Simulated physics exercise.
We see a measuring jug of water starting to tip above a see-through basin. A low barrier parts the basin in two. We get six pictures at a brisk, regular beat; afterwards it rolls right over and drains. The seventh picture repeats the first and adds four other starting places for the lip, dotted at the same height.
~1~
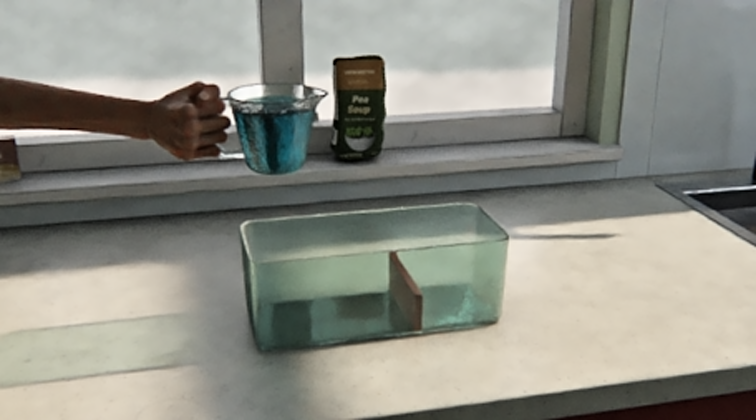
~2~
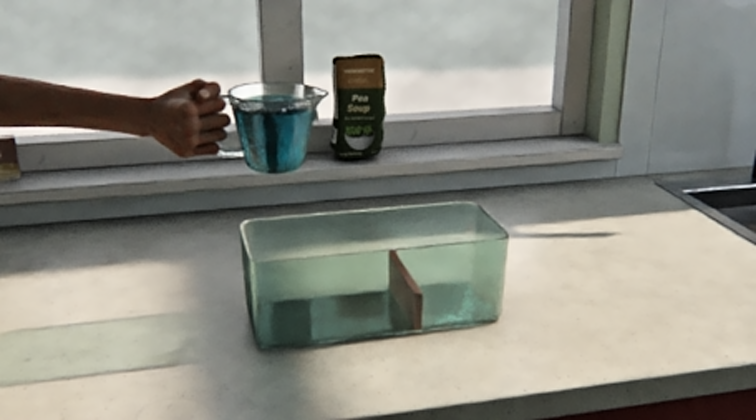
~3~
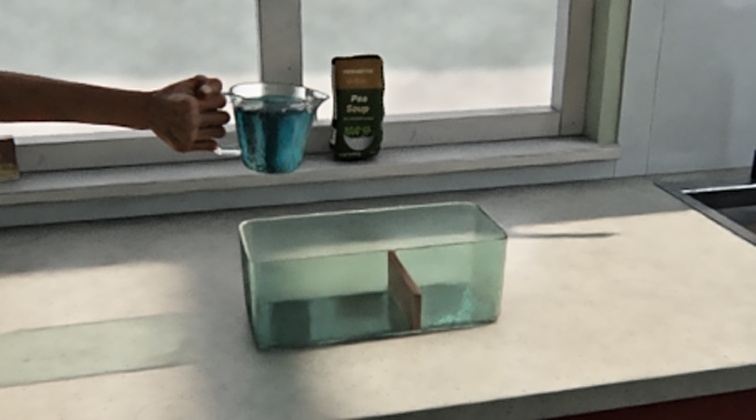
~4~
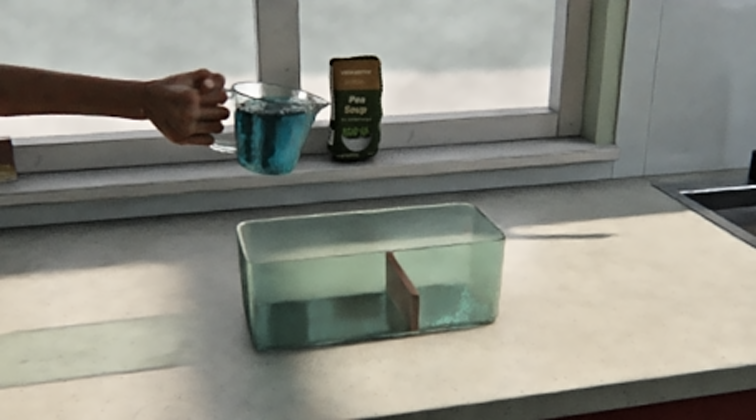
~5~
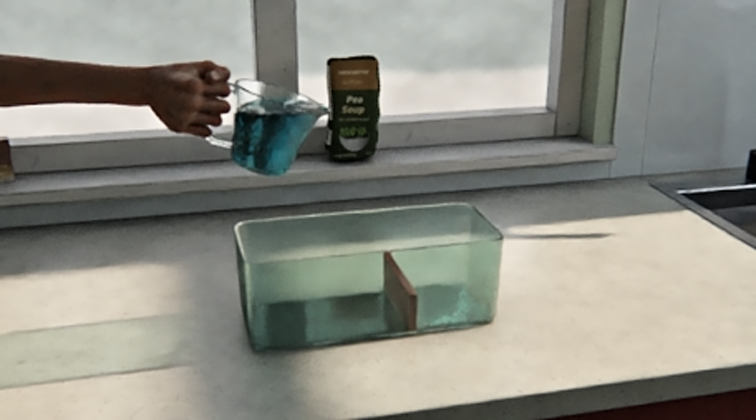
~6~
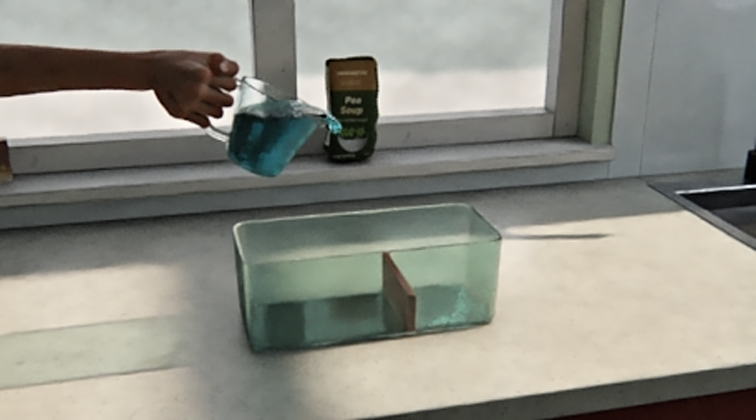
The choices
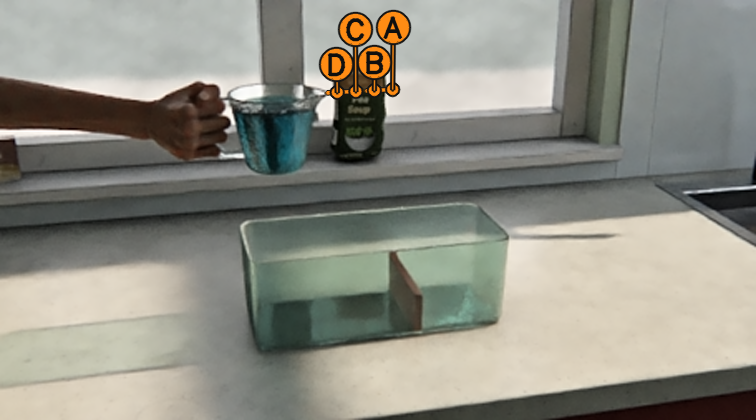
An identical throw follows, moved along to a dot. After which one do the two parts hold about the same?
The best spot is C.
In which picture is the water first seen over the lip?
In picture 6.
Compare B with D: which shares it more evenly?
B.
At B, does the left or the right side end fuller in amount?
The right one.
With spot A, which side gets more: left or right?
More ends on the right.
In orange, A at (392, 89); B at (374, 90); C at (355, 91); D at (337, 92).
For spot A, about 7 % ends left of the wall and 91 % right of it.
For spot B, about 22 % ends left of the wall and 78 % right of it.
For spot C, about 55 % ends left of the wall and 44 % right of it.
For spot D, about 91 % ends left of the wall and 7 % right of it.
